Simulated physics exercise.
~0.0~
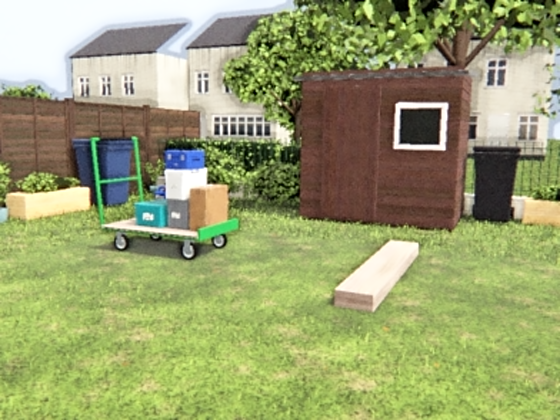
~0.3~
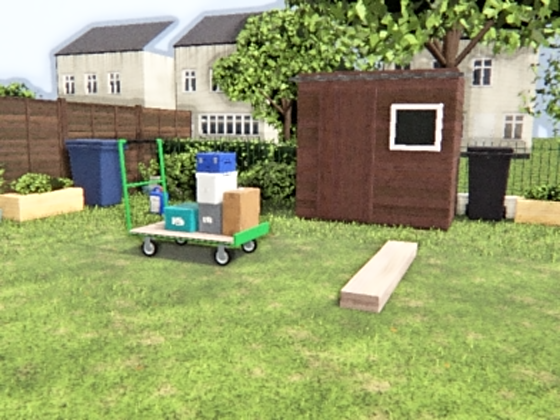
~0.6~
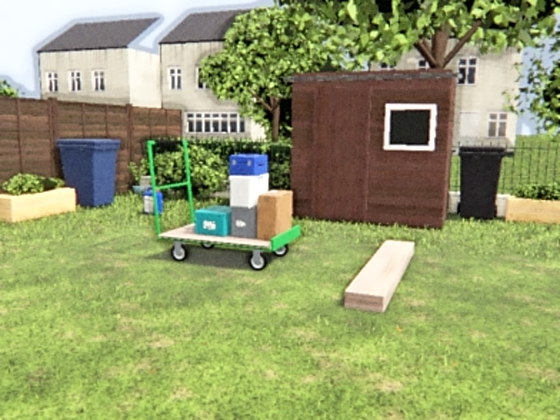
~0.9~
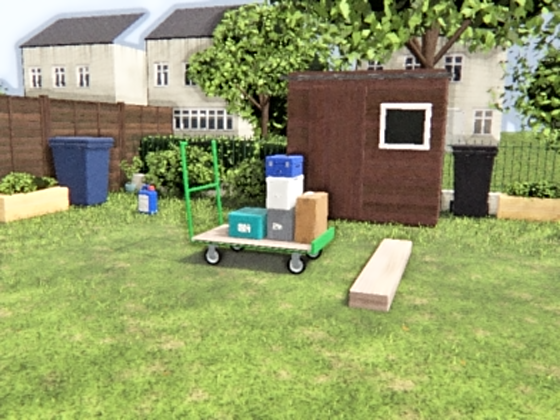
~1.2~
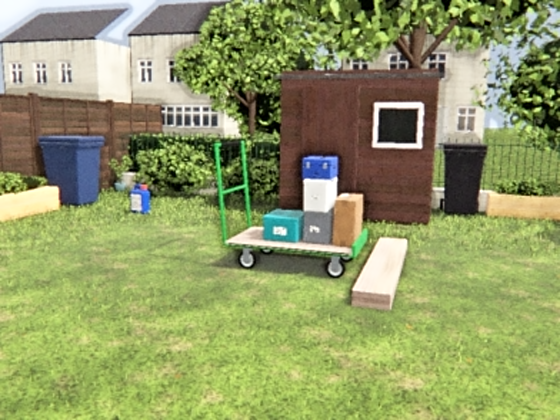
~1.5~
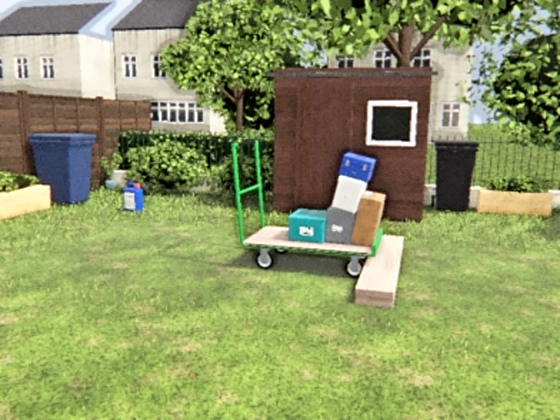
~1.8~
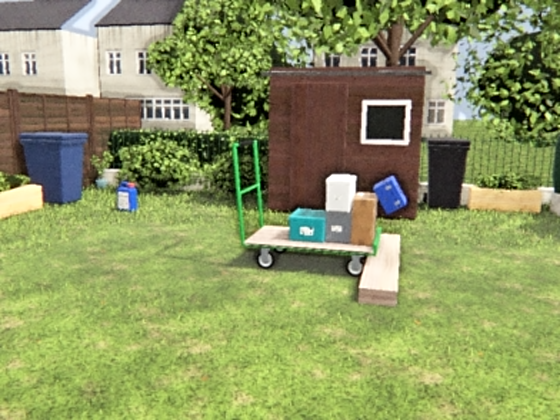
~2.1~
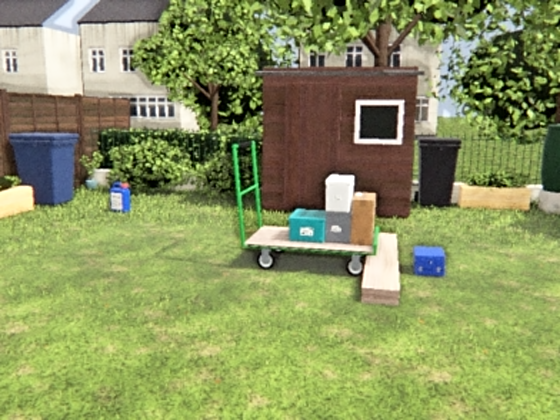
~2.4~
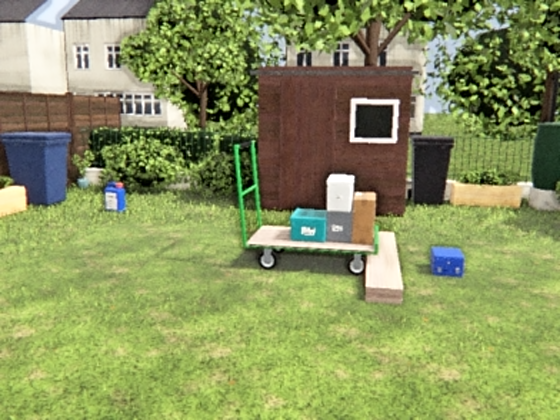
In a sunny back garden with a brown shed, a fence and pale houses behind, the camera drifts slightly sideways and looks across the grass. A green-framed cart carries a teal box at left, a grey box with a white tote and blue toolbox stacked on it, and a brown parcel at right. The cart rolls right toward a pale beam and stops against it. The stack and parcel lean forward, and the toolbox tumbles over the front. The tote and parcel settle upright, while the toolbox lies overturned on the grass beyond the beam.
